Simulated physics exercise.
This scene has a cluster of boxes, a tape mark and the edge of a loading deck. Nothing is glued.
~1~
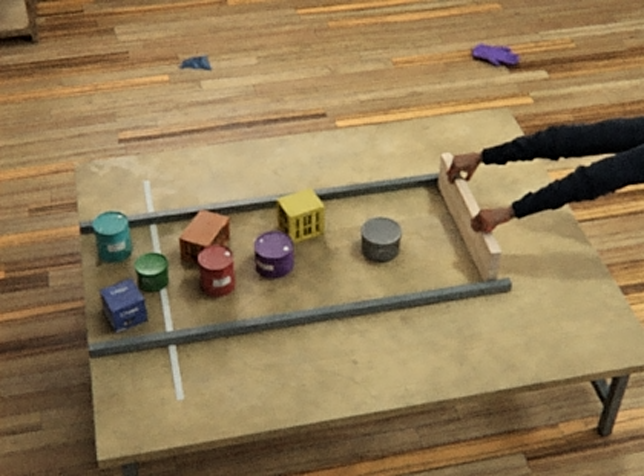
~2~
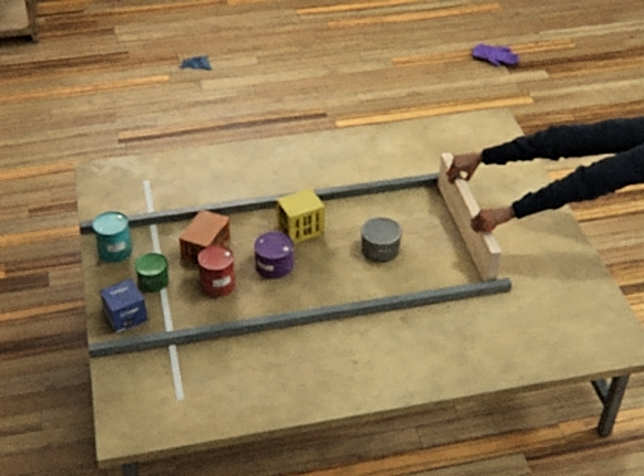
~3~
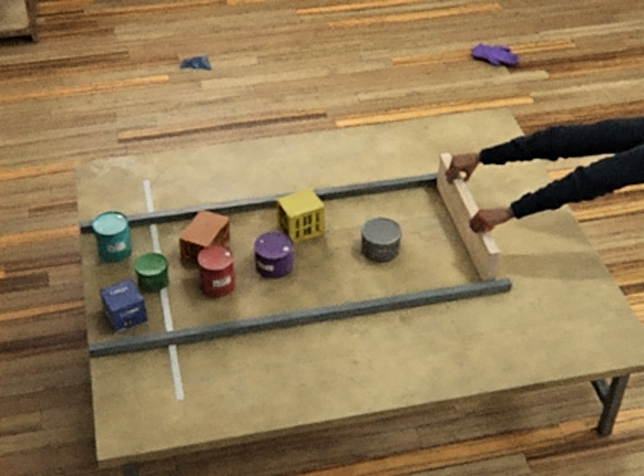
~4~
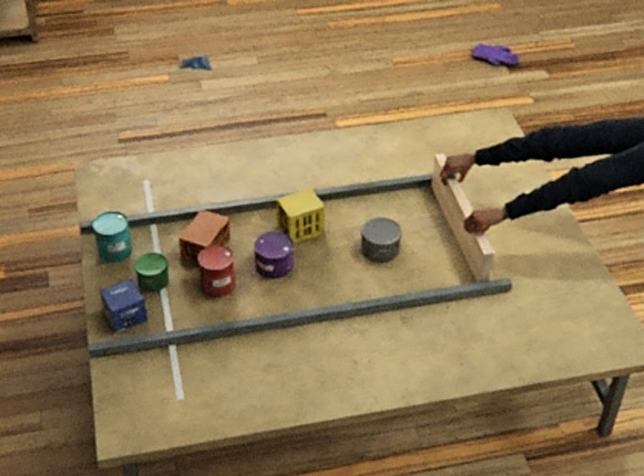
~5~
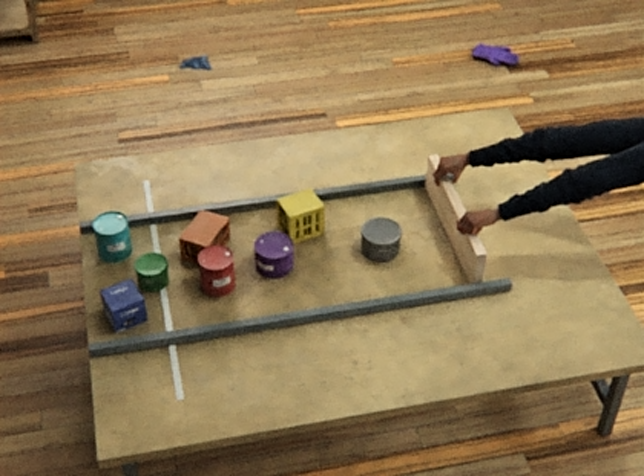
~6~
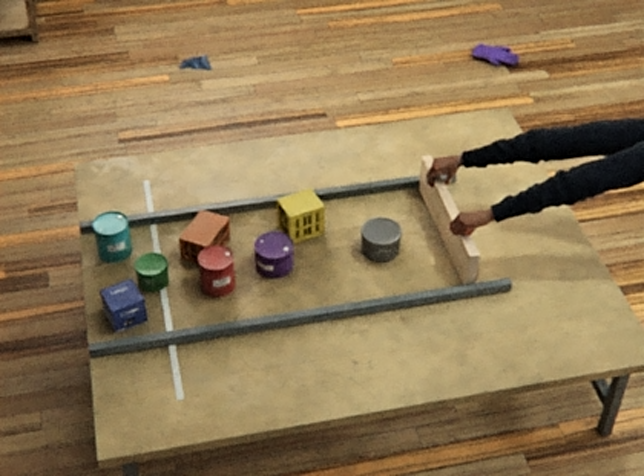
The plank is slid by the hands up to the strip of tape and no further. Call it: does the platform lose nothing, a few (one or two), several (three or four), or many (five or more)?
It loses a few, one or two.
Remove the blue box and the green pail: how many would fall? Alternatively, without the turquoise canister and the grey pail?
First try: 1 fallen; other try: 0.
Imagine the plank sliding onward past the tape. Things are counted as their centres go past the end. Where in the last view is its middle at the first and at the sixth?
The first puts it near (200, 255), the next near (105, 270).
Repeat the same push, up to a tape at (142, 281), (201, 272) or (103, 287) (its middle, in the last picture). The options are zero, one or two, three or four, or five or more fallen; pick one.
Going one by one, the answers are three or four, not one and five or over.
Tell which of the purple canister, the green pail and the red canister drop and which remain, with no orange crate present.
Result - purple canister: Remains in place; green pail: Drops; red canister: Remains in place.
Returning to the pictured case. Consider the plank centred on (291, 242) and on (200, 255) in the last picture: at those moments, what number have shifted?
I make it 4 at the first spot and 7 at the other.
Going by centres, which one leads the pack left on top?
The orange crate winds up nearest.
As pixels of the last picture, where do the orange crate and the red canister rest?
The orange crate ends at (89, 247) and the red canister at (147, 293).
Soon after, none off yet; turquoise canister at rest near (113, 237); blue box at rest near (124, 306); green pail at rest near (152, 272).
In the end, the number that fall off is one or two; gone, green pail and turquoise canister.
